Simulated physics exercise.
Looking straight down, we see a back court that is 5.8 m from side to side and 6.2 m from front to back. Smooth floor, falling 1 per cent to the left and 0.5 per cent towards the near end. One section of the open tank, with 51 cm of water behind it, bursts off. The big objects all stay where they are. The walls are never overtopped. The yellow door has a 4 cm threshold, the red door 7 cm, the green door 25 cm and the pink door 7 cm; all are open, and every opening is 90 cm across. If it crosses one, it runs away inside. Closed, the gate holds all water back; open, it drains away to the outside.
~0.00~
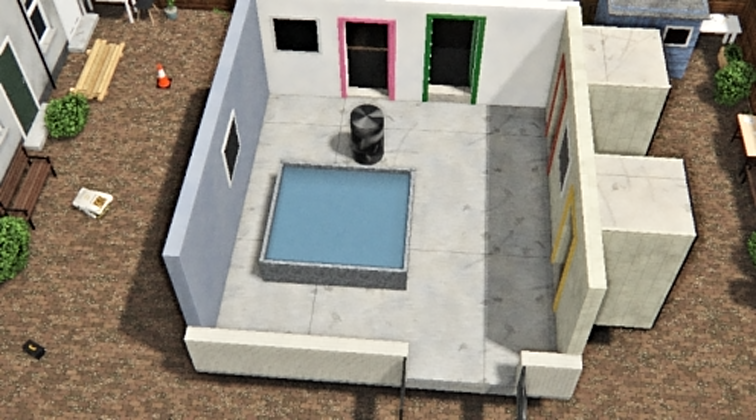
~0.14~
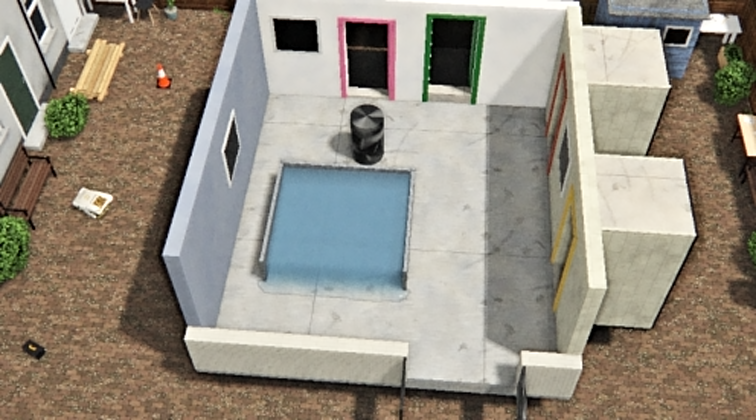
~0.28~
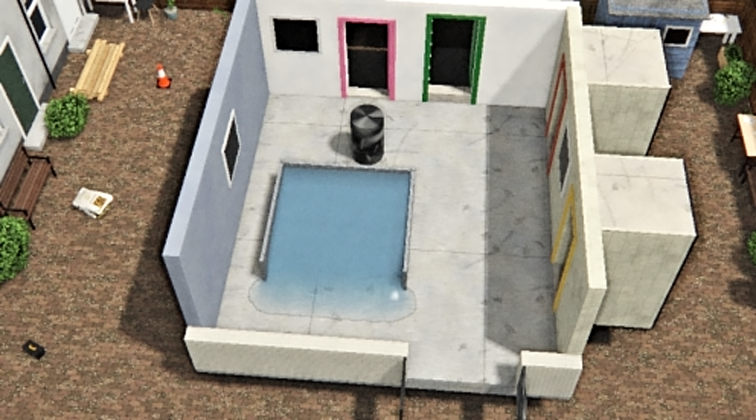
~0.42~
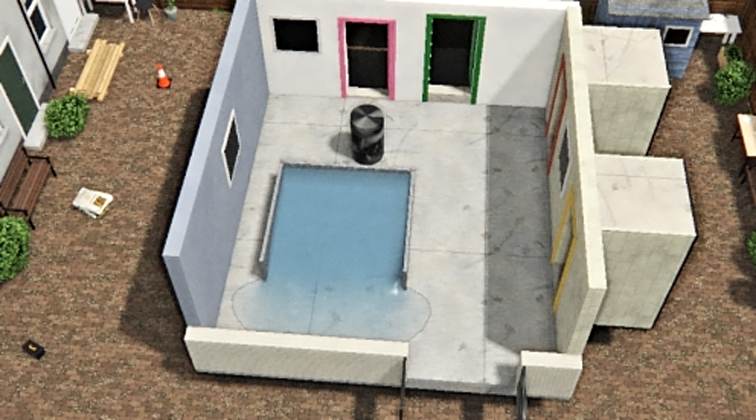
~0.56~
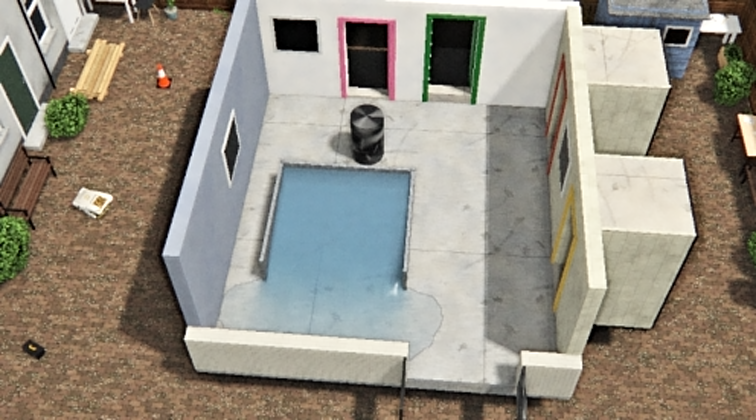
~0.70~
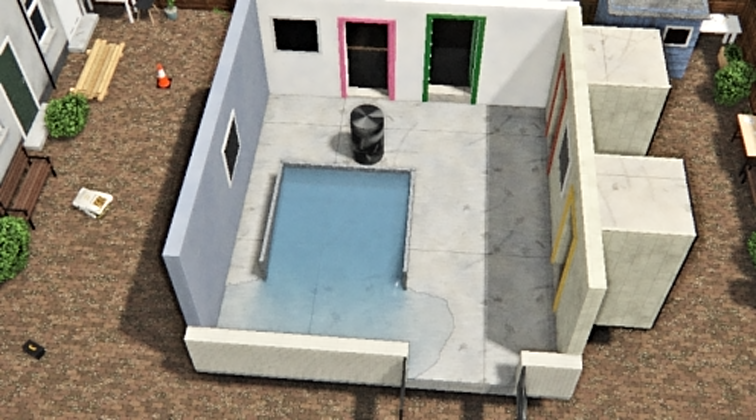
In a walled back court seen from above, a raised open tank of blue water stands whole and still near a dark barrel. Its near side gives way, and water pours out across the pale floor in a rounded sheet, reaching the low near wall and spreading along it to the right.
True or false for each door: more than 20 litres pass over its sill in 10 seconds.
Per door: The yellow door: True; the red door: False; the green door: False; the pink door: False.
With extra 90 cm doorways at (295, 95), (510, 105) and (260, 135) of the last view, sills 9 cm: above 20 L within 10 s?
In that order: Above, below, not over.
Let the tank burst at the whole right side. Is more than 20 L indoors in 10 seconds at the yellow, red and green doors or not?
In that case, yellow door: More than that, red door: More than that, green door: Less than that.
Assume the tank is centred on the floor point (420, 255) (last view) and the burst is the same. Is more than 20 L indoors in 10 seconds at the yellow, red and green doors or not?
Against that limit: Yellow under, red under, green under.
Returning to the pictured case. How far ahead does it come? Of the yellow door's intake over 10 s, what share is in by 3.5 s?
Roughly 5%.
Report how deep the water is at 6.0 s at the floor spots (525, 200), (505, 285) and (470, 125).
Close to 4, 7 and 3 centimetres.
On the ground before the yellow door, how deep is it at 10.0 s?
It averages close to 3.5 centimetres.
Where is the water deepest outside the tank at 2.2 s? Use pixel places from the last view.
Look around (211, 351).
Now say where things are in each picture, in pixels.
The open tank at (341, 216) is whole and still, 51 cm deep, in the first picture.
The front is at (263, 285), 1.3 m from the gap at (334, 278); 0.3 m2 of floor is under water; 51 cm left at the back of the open tank, in the second picture.
The front is at (254, 296), 1.4 m from the gap at (334, 279); 1.5 m2 of floor is under water; 51 cm left at the back of the open tank, in the third picture.
Water pours out at (334, 279) and has run 1.7 m, to (239, 306); typically 8 cm deep outside, 51 cm at the open tank's back, in the fourth picture.
The front is at (231, 327), 2.0 m from the gap at (334, 279); 4.5 m2 of floor is under water; 51 cm left at the back of the open tank, in the fifth picture.
The front is at a hidden place, 2.3 m from the gap at (334, 279); 5.1 m2 of floor is under water; 47 cm left at the back of the open tank, in the sixth picture.
After 1.4 s water covers 20 % of the floor and is deepest (42 cm) near (211, 351); yellow door not reached, red door not reached, green door not reached, pink door not reached.
After 2.2 s water covers 25 % of the floor and is deepest (47 cm) near (211, 351); yellow door not reached, red door not reached, green door not reached, pink door not reached.
After 3.5 s water covers 45 % of the floor and is deepest (29 cm) near (211, 351); yellow door 10 cm at the sill, 2 L in, red door not reached, green door not reached, pink door not reached.
After 6.0 s water covers 85 % of the floor and is deepest (18 cm) near (267, 108); yellow door 8 cm at the sill, 43 L in, red door 3 cm at the sill, 0 L in, green door 3 cm at the sill, 0 L in, pink door 7 cm at the sill, 0 L in.
After 10.0 s water covers 100 % of the floor and is deepest (16 cm) near (211, 351); yellow door 4 cm at the sill, 58 L in, red door 6 cm at the sill, 2 L in, green door 7 cm at the sill, 0 L in, pink door 3 cm at the sill, 0 L in.
